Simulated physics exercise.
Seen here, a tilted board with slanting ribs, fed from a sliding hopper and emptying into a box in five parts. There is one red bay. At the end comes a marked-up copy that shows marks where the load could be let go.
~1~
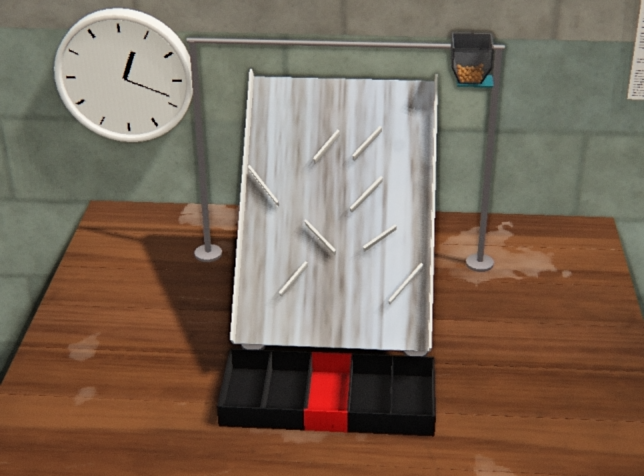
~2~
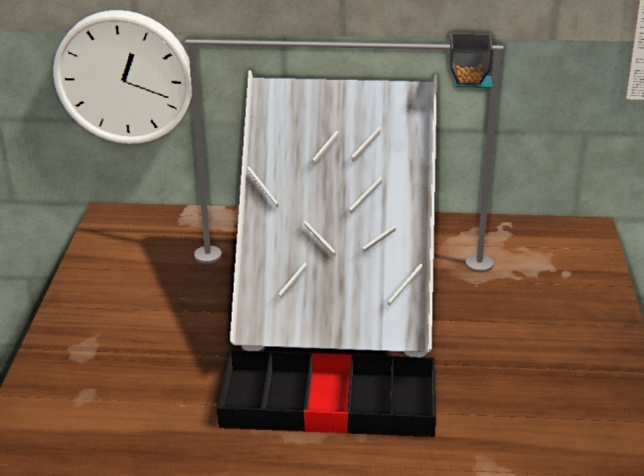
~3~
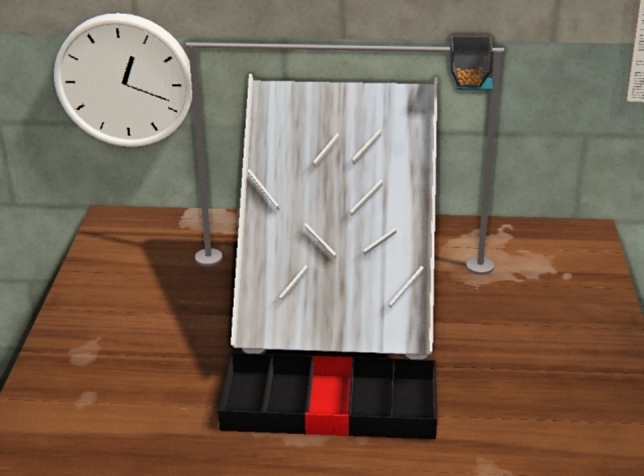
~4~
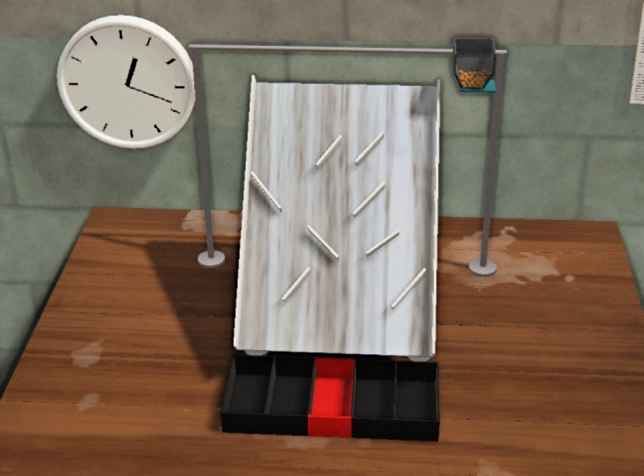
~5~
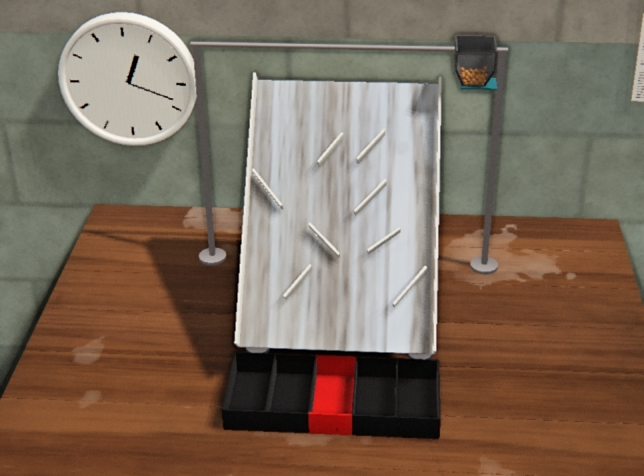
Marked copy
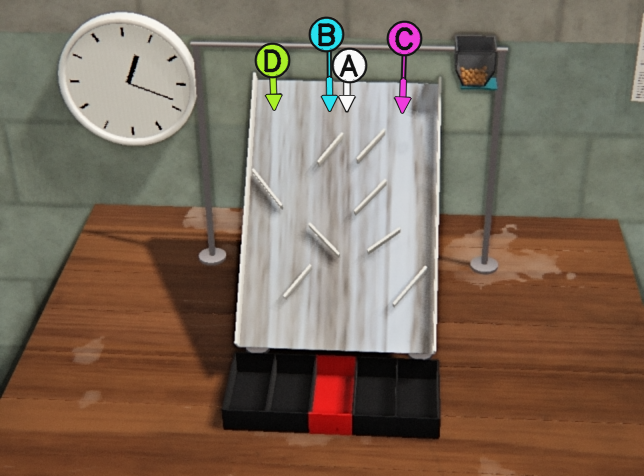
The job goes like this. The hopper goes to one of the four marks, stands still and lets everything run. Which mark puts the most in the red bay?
I would pick mark C.
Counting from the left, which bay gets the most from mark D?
The first.
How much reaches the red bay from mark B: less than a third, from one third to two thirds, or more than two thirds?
Mark B gives less than a third.
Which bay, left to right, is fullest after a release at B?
The first.
On the marked copy, mark A meets the board at (346, 105); mark B meets the board at (329, 105); mark C meets the board at (402, 107); mark D meets the board at (274, 104).
If A is chosen, a small part in the red bay, nearly all in other bays.
If B is chosen, a stray few in the red bay, nearly all in other bays.
If C is chosen, about half in the red bay, about a third in other bays, a small part held on the board.
If D is chosen, about a quarter in the red bay, about two thirds in other bays, a small part held on the board.
